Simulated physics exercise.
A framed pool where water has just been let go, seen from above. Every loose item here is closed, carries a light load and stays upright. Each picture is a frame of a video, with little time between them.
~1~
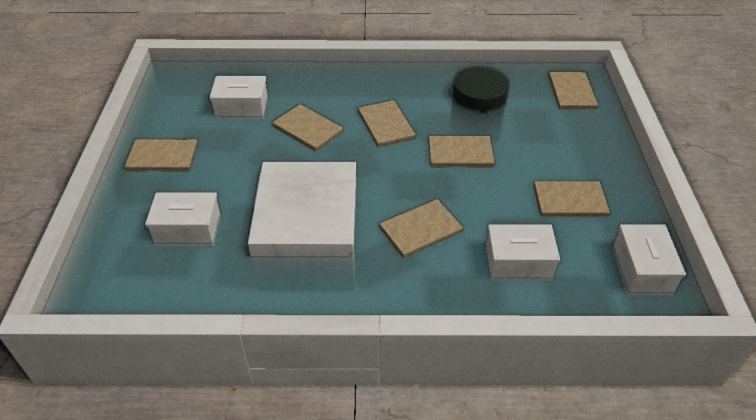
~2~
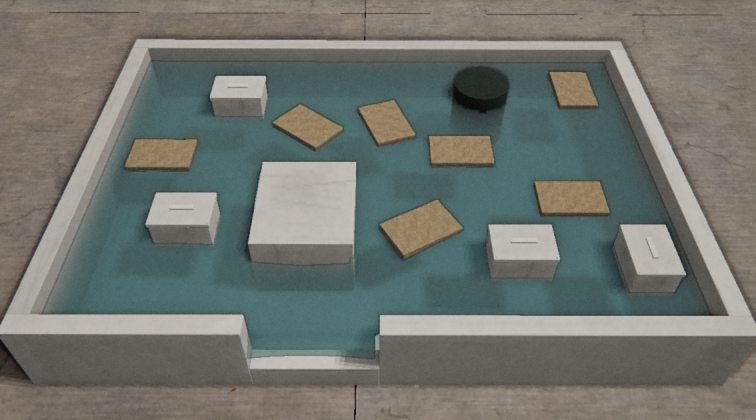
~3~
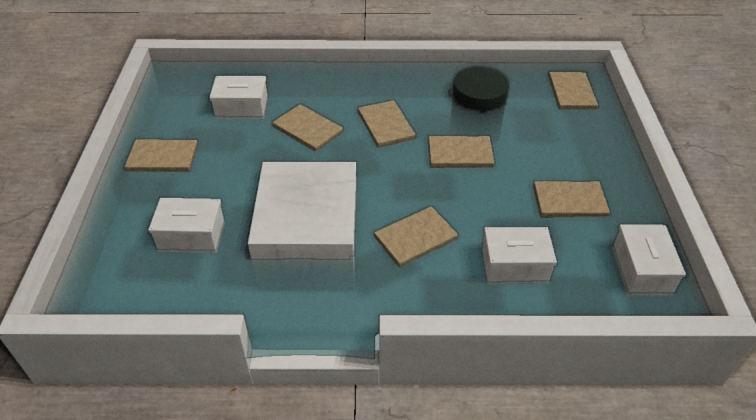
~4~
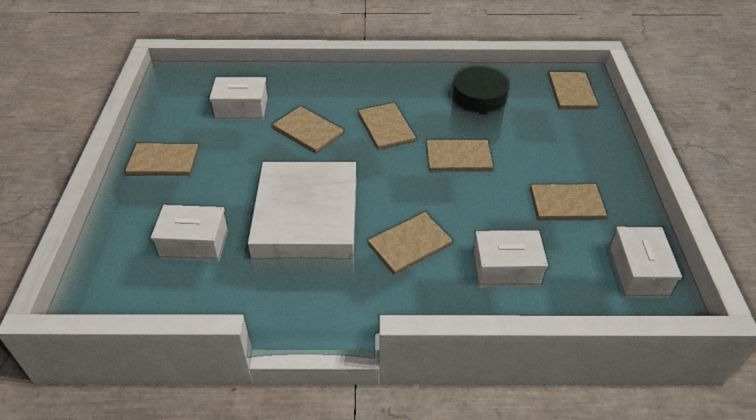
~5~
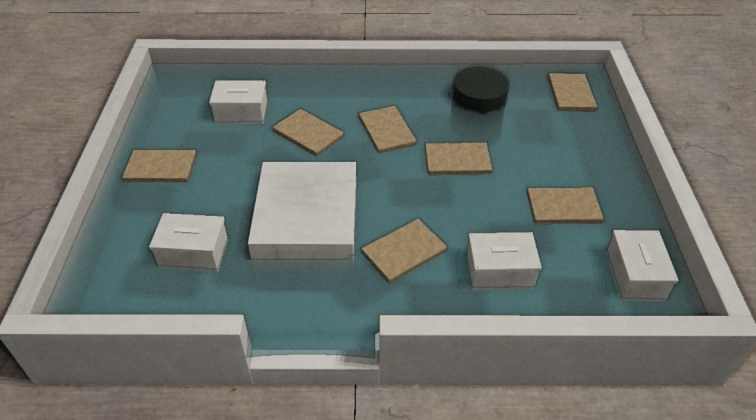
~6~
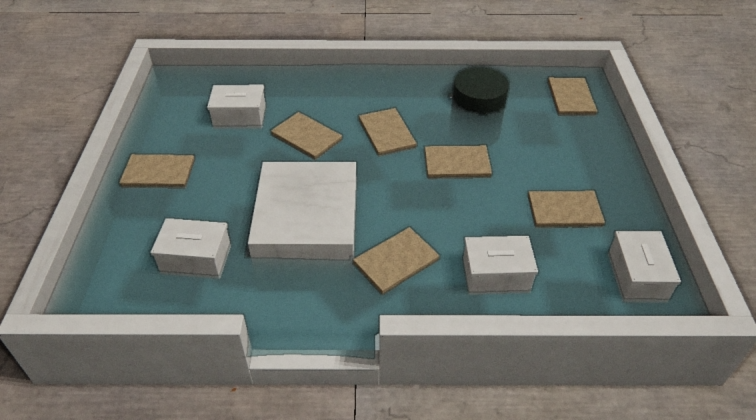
In a pale-walled pool seen from above, closed white boxes, flat tan floats and a dark round object sit around a large white block. A section of the front wall drops away, leaving a gap. Then the boxes and floats drift slightly toward the front, the float beside the block shifting most.
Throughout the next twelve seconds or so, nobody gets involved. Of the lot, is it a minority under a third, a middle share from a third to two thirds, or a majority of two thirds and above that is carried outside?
Well, what gets flushed out makes up a share smaller than a third.
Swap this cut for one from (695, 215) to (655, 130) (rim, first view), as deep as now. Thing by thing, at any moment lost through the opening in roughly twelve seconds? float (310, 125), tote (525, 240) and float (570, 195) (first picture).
One after the other: No, out, gone.
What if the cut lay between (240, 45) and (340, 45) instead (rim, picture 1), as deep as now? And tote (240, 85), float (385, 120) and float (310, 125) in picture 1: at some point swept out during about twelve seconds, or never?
Lost - lost - lost.
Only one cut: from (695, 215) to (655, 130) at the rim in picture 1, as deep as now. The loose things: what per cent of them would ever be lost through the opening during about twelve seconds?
It works out at 50 percent.
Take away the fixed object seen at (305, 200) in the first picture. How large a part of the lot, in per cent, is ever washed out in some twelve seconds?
Some 20 per cent.
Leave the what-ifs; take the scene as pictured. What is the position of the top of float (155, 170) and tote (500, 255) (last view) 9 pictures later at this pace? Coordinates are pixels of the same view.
First near (151, 198), second near (440, 280).
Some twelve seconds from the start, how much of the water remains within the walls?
Roughly 72 in a hundred.
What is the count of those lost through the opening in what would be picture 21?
The number works out to 2.
A moment on, 0 of 11 are out; 11 afloat.
Next, 2 of 11 are out; 9 afloat.
Later, 2 of 11 are out; 9 afloat.
In the end, 2 of 11 are out; 9 afloat.
